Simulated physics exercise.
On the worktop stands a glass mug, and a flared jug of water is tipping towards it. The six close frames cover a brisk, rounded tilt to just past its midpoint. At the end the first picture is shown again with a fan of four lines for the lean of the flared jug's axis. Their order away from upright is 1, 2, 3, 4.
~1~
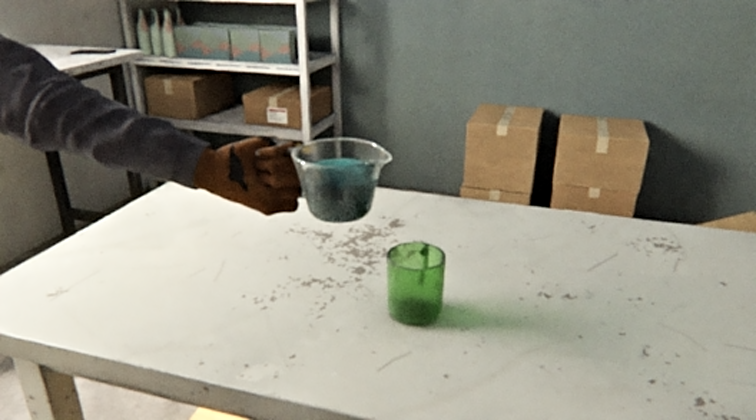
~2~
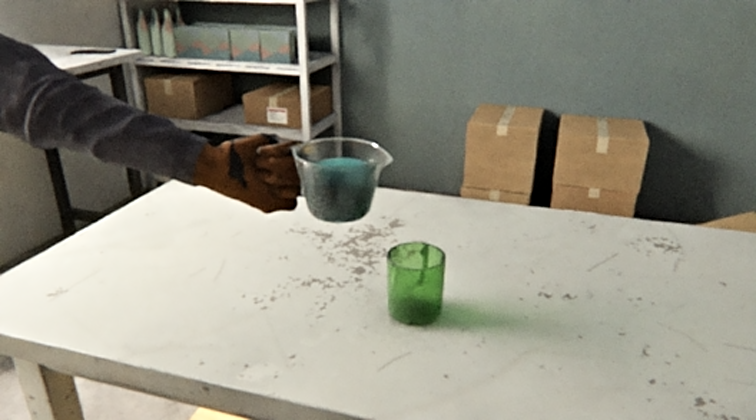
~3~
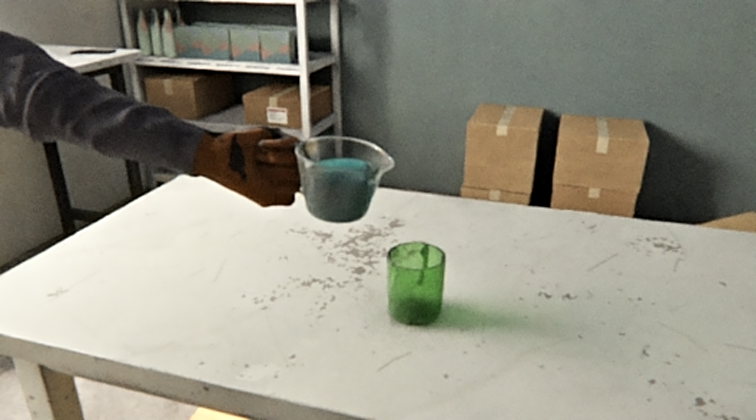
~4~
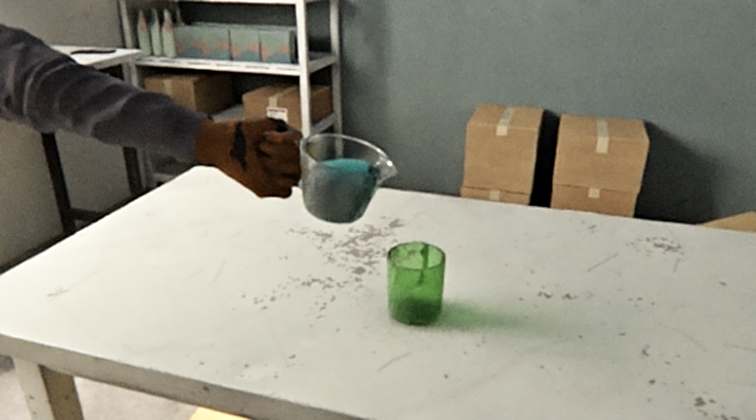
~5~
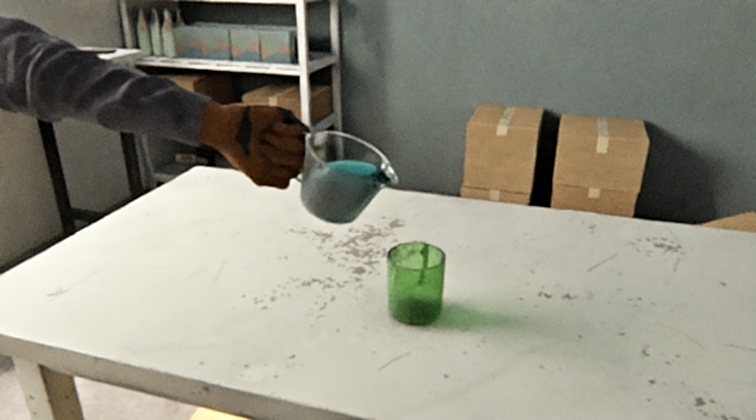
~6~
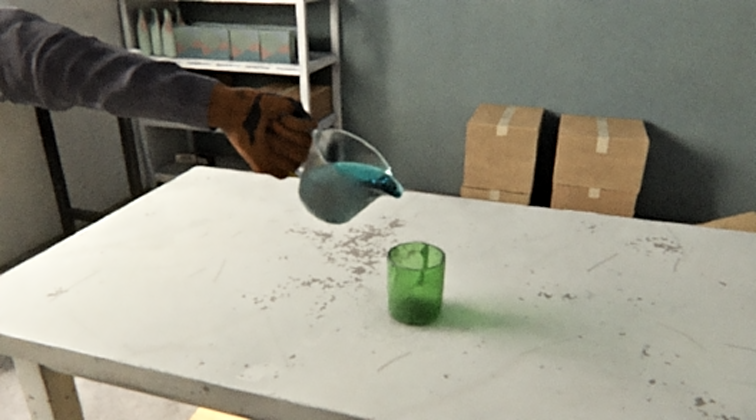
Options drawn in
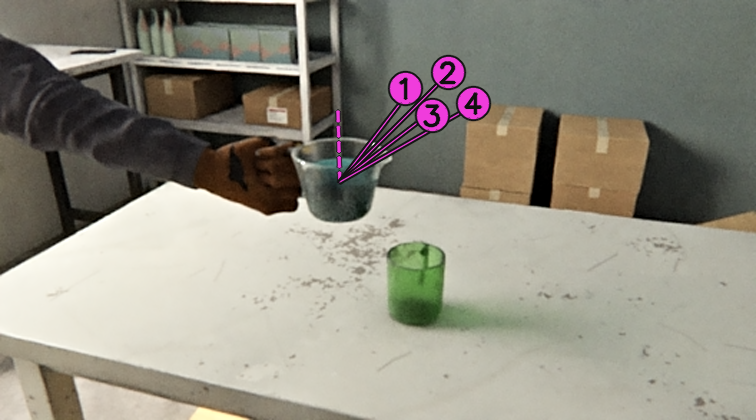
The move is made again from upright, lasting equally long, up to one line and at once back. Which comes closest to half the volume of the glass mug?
Best: 3.
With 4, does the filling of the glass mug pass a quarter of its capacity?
Yes.
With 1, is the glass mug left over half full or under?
Under half.
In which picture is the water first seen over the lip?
In picture 6.
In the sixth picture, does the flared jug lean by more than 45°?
No, it does not.
On the marked copy, 1 at (398, 105); 2 at (437, 84); 3 at (416, 123); 4 at (459, 113).
For line 1, the glass mug ends with about 19 % of what it can hold.
For line 2, the glass mug ends with about 33 % of what it can hold.
For line 3, the glass mug ends with about 49 % of what it can hold.
For line 4, the glass mug ends with about 64 % of what it can hold.
